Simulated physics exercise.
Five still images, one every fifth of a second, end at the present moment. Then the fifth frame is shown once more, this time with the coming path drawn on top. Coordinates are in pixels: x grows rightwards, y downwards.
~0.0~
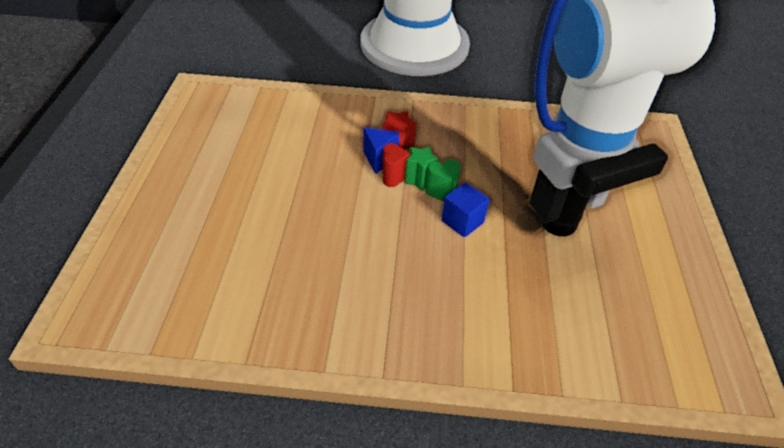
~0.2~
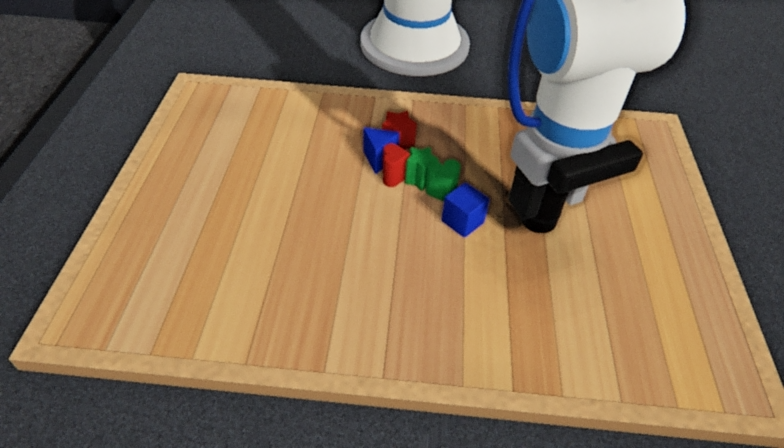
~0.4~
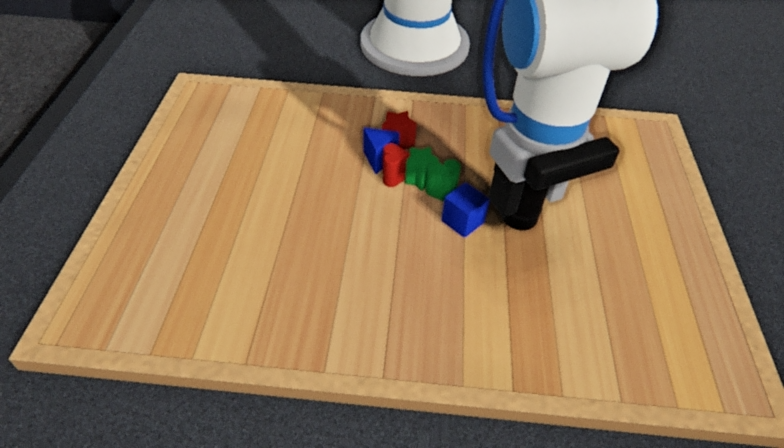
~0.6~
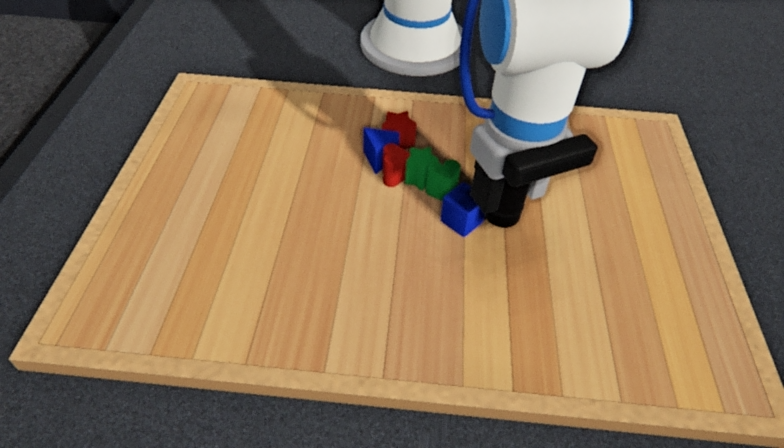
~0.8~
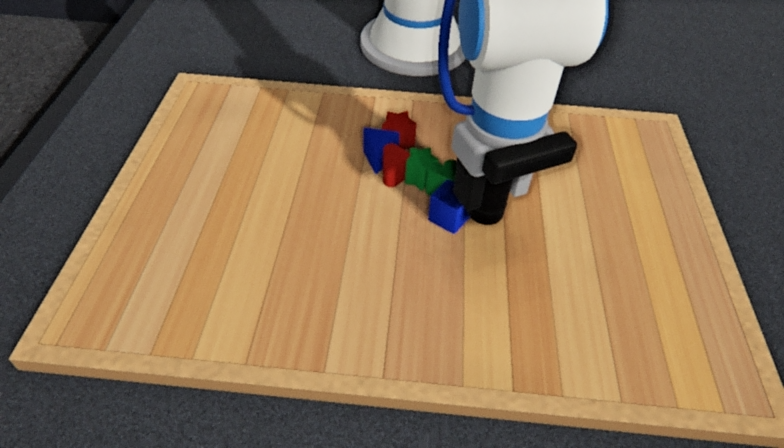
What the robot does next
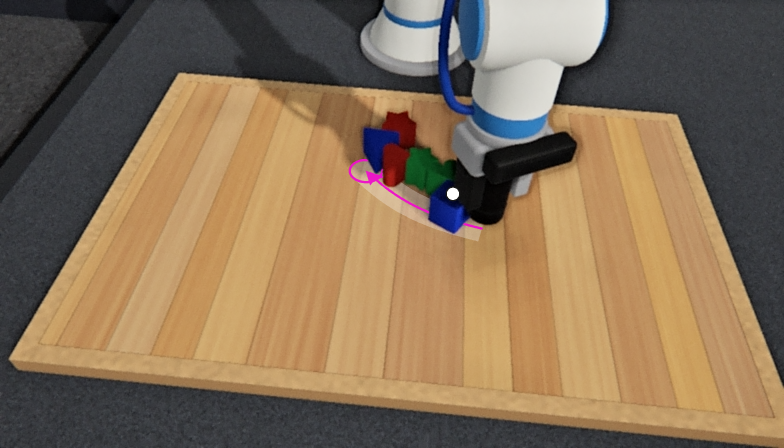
Robot arm sliding its black rod left across a wooden board, reaching a blue block and nudging it slightly left beside red and green blocks.
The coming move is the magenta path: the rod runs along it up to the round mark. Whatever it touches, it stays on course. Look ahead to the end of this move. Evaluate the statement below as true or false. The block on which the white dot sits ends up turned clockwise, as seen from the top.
The statement is false.
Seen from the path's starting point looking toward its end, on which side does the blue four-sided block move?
To the left.
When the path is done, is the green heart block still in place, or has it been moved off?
At the end of the path, it will still be in place.
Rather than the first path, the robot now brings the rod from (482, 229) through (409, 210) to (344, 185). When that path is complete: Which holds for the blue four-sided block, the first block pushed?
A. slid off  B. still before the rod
B.
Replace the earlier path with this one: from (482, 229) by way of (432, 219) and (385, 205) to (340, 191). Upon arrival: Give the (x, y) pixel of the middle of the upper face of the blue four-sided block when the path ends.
Around pixel (305, 164).
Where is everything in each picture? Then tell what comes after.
The first frame shows tip of the rod (558, 224), middles of tops, blue three-sided block (380, 136), red heart block (395, 153), red star (399, 120), green heart block (446, 167), blue four-sided block (467, 197).
The second frame shows rod (538, 221), nothing pushed.
The third frame shows rod (519, 218), nothing pushed.
The fourth frame shows rod (502, 216), nothing pushed.
The fifth frame shows rod (485, 213), blue three-sided block (380, 136), red heart block (395, 153), red star (399, 120), green heart block (446, 167), blue four-sided block (453, 194).
The line goes from (482, 229) through (436, 215) and (396, 195) to (366, 171); the dot is on the blue four-sided block.
What follows on the original path. One third of the way, rod (438, 199); blue four-sided block (405, 184), turned 15° anticlockwise.
Two thirds of the way, rod (397, 179); blue three-sided block (379, 134); red heart block (393, 150), turned 15° clockwise; blue four-sided block (362, 171), turned 55° anticlockwise.
At the end, rod (366, 155); blue three-sided block (366, 118), turned 30° clockwise; red heart block (377, 130), turned 75° clockwise; red star (397, 116), turned 25° clockwise; green heart block unmoved; blue four-sided block (347, 166), turned 75° anticlockwise.
